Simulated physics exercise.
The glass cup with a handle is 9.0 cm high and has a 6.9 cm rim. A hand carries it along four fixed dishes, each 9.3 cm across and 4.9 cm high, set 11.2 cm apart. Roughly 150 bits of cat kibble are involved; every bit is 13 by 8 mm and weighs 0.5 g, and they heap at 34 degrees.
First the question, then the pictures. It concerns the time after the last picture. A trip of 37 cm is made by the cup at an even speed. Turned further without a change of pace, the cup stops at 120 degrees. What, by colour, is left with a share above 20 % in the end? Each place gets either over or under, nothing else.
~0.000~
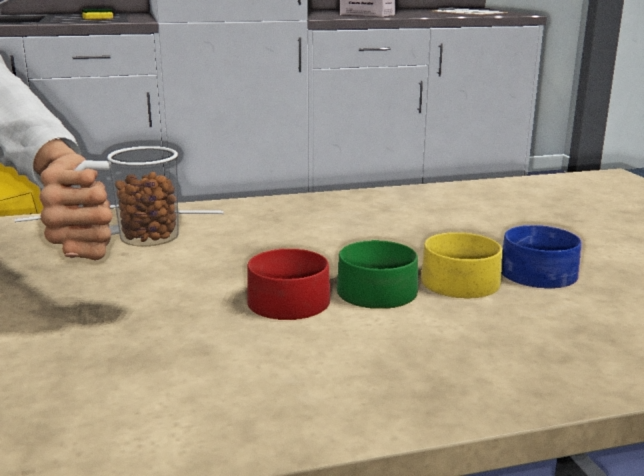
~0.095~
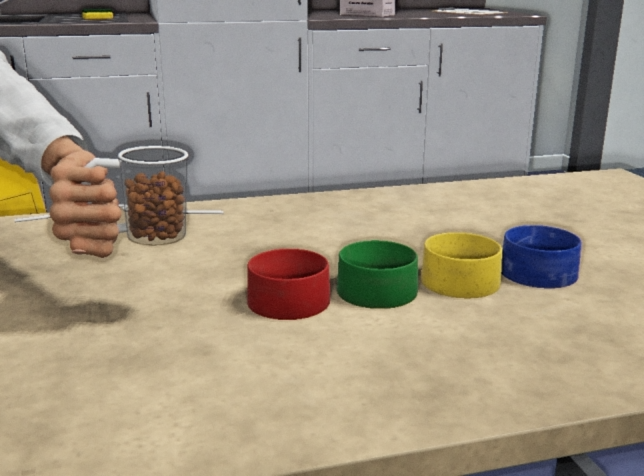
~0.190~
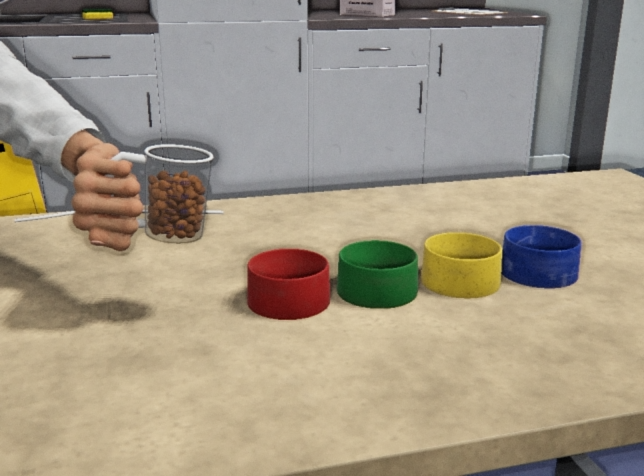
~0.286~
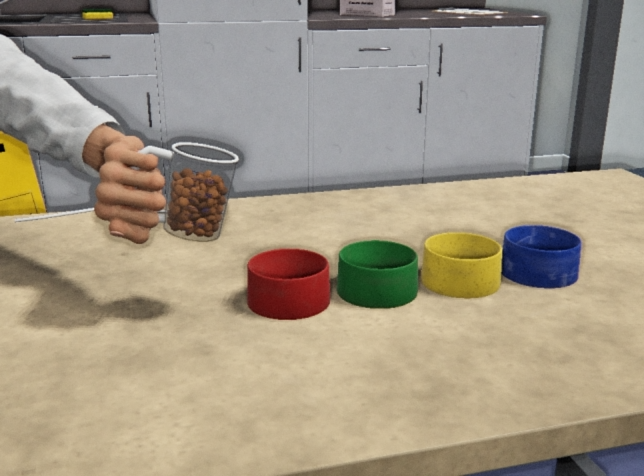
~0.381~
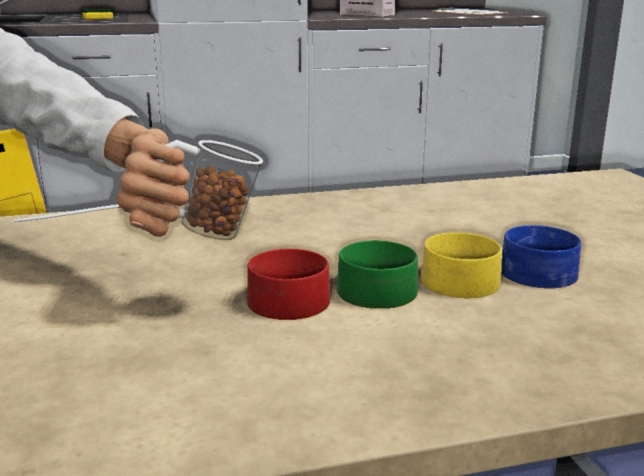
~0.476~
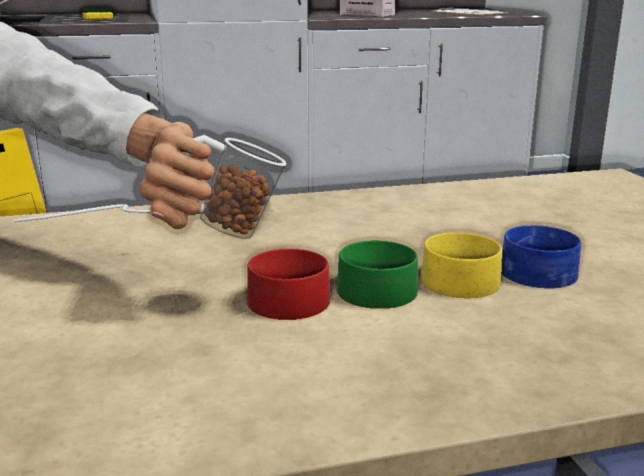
In order: Red: It will collect a share of a fifth or less, blue: It will collect a share of a fifth or less, green: It will collect a share of a fifth or less, yellow: It will collect a share beyond a fifth, counter: It will collect a share beyond a fifth.
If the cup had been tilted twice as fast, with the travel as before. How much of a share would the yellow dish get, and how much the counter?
Shares: Yellow dish 70, counter 20.
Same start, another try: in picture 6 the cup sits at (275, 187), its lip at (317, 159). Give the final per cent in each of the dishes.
Per cent kept: Red 0; blue 10; green 0; yellow 40.
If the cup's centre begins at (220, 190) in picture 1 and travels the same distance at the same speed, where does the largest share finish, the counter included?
Biggest portion: Blue.
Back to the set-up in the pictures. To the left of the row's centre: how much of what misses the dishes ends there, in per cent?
Some 0 per cent.
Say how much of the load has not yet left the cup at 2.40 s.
Some 20 %.
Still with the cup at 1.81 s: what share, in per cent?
About 95 %.
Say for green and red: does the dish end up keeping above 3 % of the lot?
Note - green negative, red negative.
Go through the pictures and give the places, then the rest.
The first picture shows cup at (146, 197), tilt 0 degrees, lip at (176, 154), moved 0.0 cm; middle of the pieces at (146, 204); red dish at (288, 264); green dish at (378, 255); yellow dish at (463, 246); blue dish at (543, 238).
The second picture shows cup at (155, 196), tilt 2 degrees, lip at (186, 154), moved 0.9 cm; middle of the pieces at (155, 203).
The third picture shows cup at (176, 194), tilt 7 degrees, lip at (211, 156), moved 3.2 cm; middle of the pieces at (175, 201).
The fourth picture shows cup at (198, 193), tilt 13 degrees, lip at (237, 158), moved 5.6 cm; middle of the pieces at (196, 199).
The fifth picture shows cup at (220, 191), tilt 18 degrees, lip at (261, 160), moved 7.9 cm; middle of the pieces at (216, 198).
The sixth picture shows cup at (241, 189), tilt 23 degrees, lip at (284, 163), moved 10.3 cm; middle of the pieces at (237, 196); red dish at (288, 264); green dish at (378, 255); yellow dish at (463, 246); blue dish at (543, 238). Its pace works out near 55 degrees a second; the hand travels 25 cm a second.
After 1.28 s, tilt 69 degrees; cup holds 100 %.
Then, at 1.81 s, tilt 98 degrees; cup holds 95 %.
Then, at 2.40 s, tilt 120 degrees; cup holds 20 %, blue 5 %, yellow 30 %.
By 3.4 s all is still; red 0 %, blue 10 %, green 0 %, yellow 40 %, counter 50 %.
